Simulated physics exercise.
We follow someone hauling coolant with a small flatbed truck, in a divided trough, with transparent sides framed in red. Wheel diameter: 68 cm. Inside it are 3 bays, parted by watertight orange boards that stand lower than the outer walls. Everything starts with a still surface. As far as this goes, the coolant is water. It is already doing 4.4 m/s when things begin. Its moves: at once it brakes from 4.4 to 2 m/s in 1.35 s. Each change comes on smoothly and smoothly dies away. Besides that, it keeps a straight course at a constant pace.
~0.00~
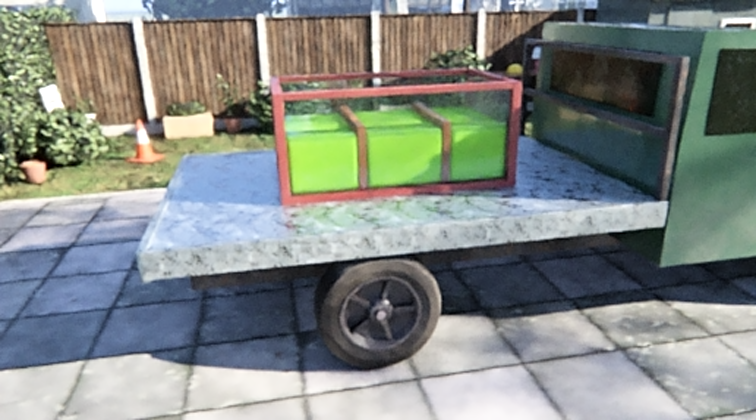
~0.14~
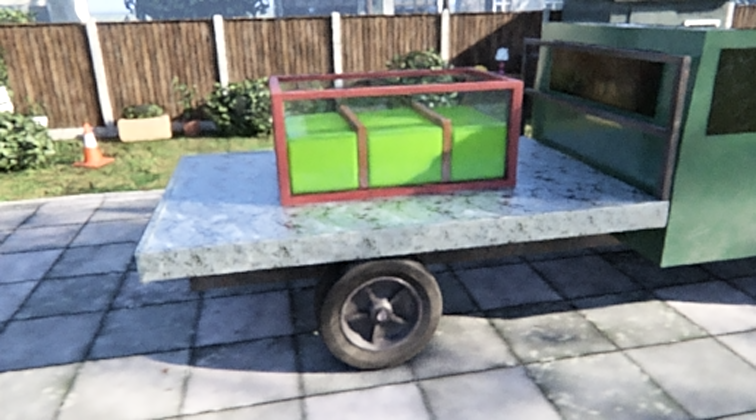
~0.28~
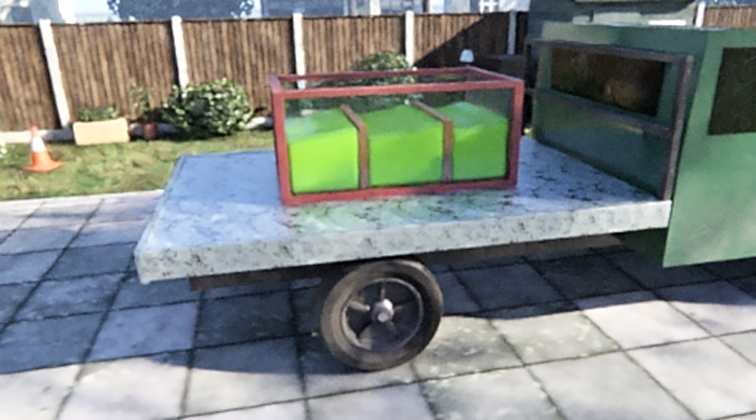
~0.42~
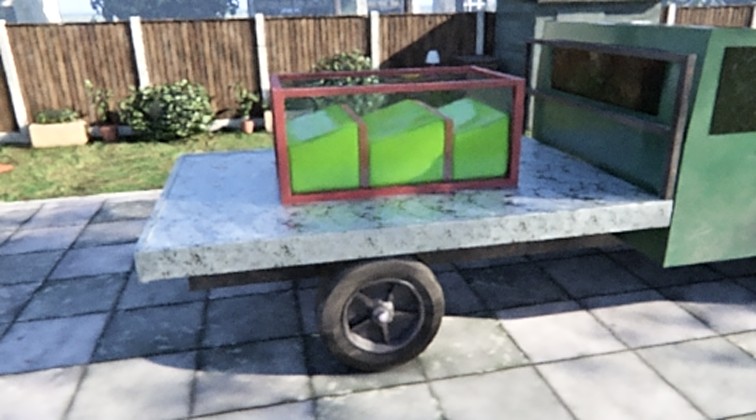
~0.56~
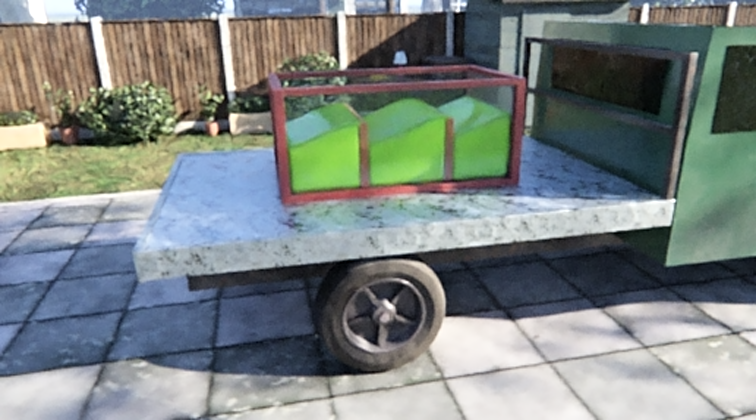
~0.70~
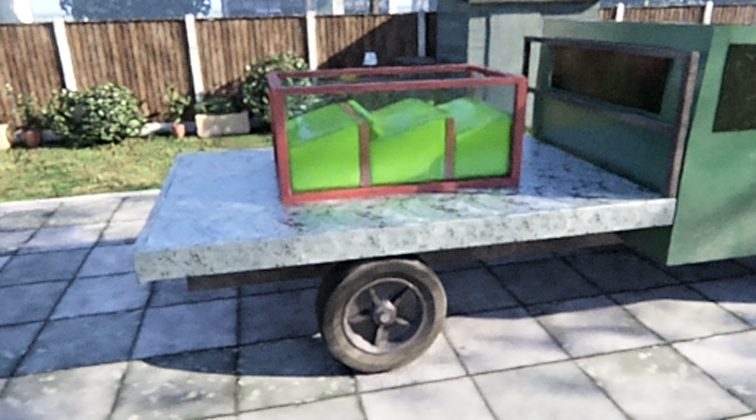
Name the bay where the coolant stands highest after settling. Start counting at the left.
The third one.
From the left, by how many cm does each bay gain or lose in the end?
From the left: Down 1 cm, down 1 cm, up 2 cm.
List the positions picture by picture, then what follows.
The first picture shows levels, left to right, (316, 134), (402, 128), (475, 124); board top at (362, 127) and (447, 122); the front is on the right, levels are read along the near wall; a wheel hub at (382, 318).
The second picture shows levels, left to right, (316, 133), (402, 128), (476, 123).
The third picture shows levels, left to right, (316, 134), (403, 128), (477, 124).
The fourth picture shows levels, left to right, (317, 134), (404, 127), (478, 122).
The fifth picture shows levels, left to right, (317, 134), (404, 126), (479, 121).
The sixth picture shows levels, left to right, (317, 133), (405, 125), (479, 118); a wheel hub at (387, 321).
By 1.10 s the bays hold 32, 32, 35 cm, left to right.
By 1.50 s the bays hold 32, 32, 35 cm, left to right.
By 2.00 s the bays hold 32, 32, 35 cm, left to right.
By 4.34 s the bays hold 32, 32, 35 cm, left to right.
